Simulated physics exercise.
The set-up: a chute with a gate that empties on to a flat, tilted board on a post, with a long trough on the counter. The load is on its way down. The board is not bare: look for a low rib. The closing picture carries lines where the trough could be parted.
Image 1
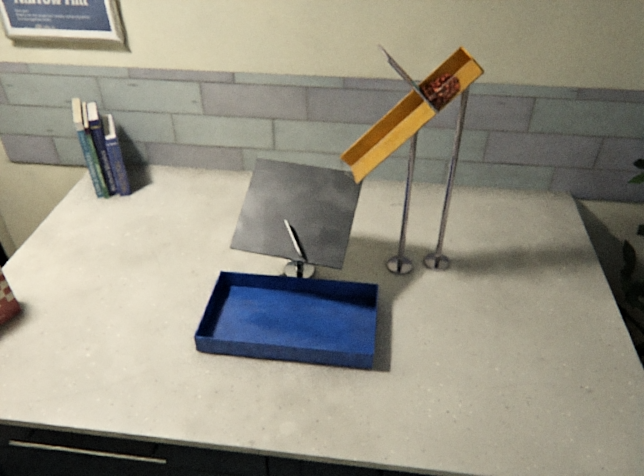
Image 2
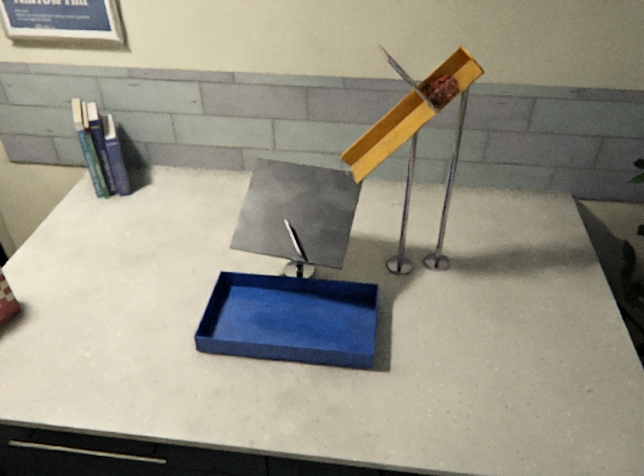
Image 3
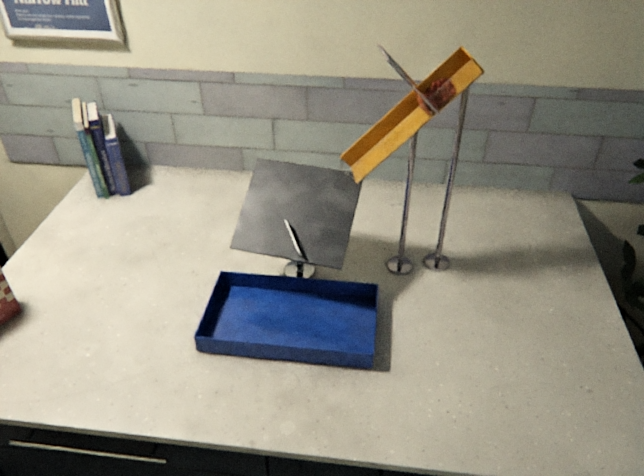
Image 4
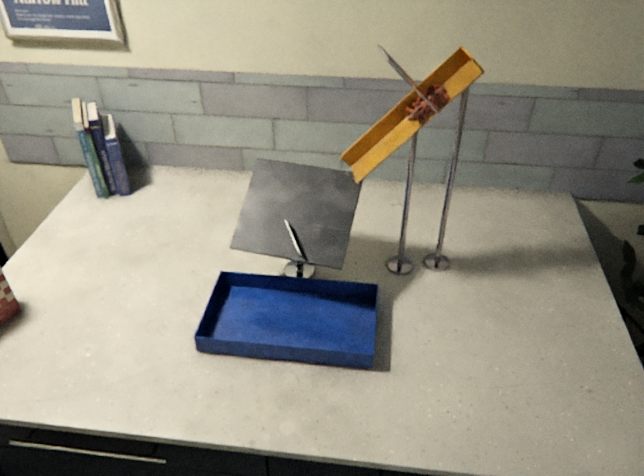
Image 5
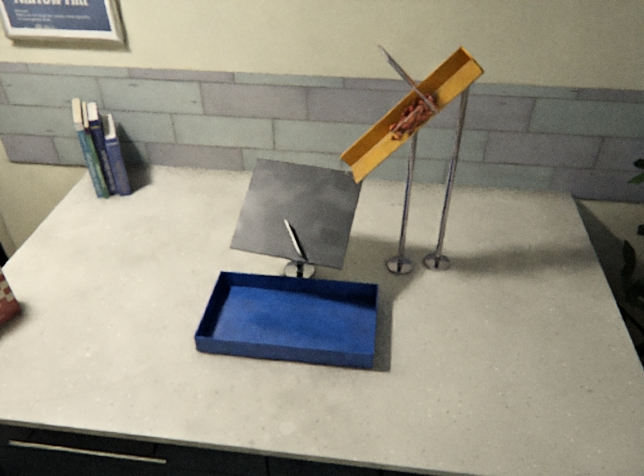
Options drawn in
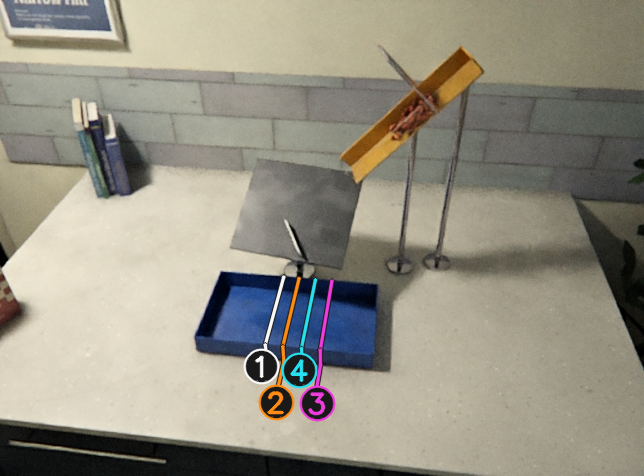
On a pale speckled counter against a grey-green tiled wall, seen from above by a still camera, an orange chute on two thin metal posts slopes down to the left. Below it, a tilted grey board with a low rib stands on a post behind an empty blue trough, with books at the far left. Reddish-brown pellets bunched near the chute's top slide a short way down it, spreading slightly.
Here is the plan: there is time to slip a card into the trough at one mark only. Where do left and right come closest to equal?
4.
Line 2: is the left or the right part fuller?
Right.
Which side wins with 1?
More lands on the right.
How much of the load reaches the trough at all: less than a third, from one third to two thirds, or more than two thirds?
More than two thirds.
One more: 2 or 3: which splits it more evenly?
The answer is 2.
On the marked copy, line 1 crosses the front rim at (265, 343); line 2 crosses the front rim at (283, 345); line 3 crosses the front rim at (320, 349); line 4 crosses the front rim at (301, 347).
For line 1, of what is caught, about a quarter on the left of the divider, most on the right.
For line 2, of what is caught, about a quarter on the left of the divider, most on the right.
For line 3, of what is caught, nearly all on the left of the divider, a small part on the right.
For line 4, of what is caught, about half on the left of the divider, about half on the right.
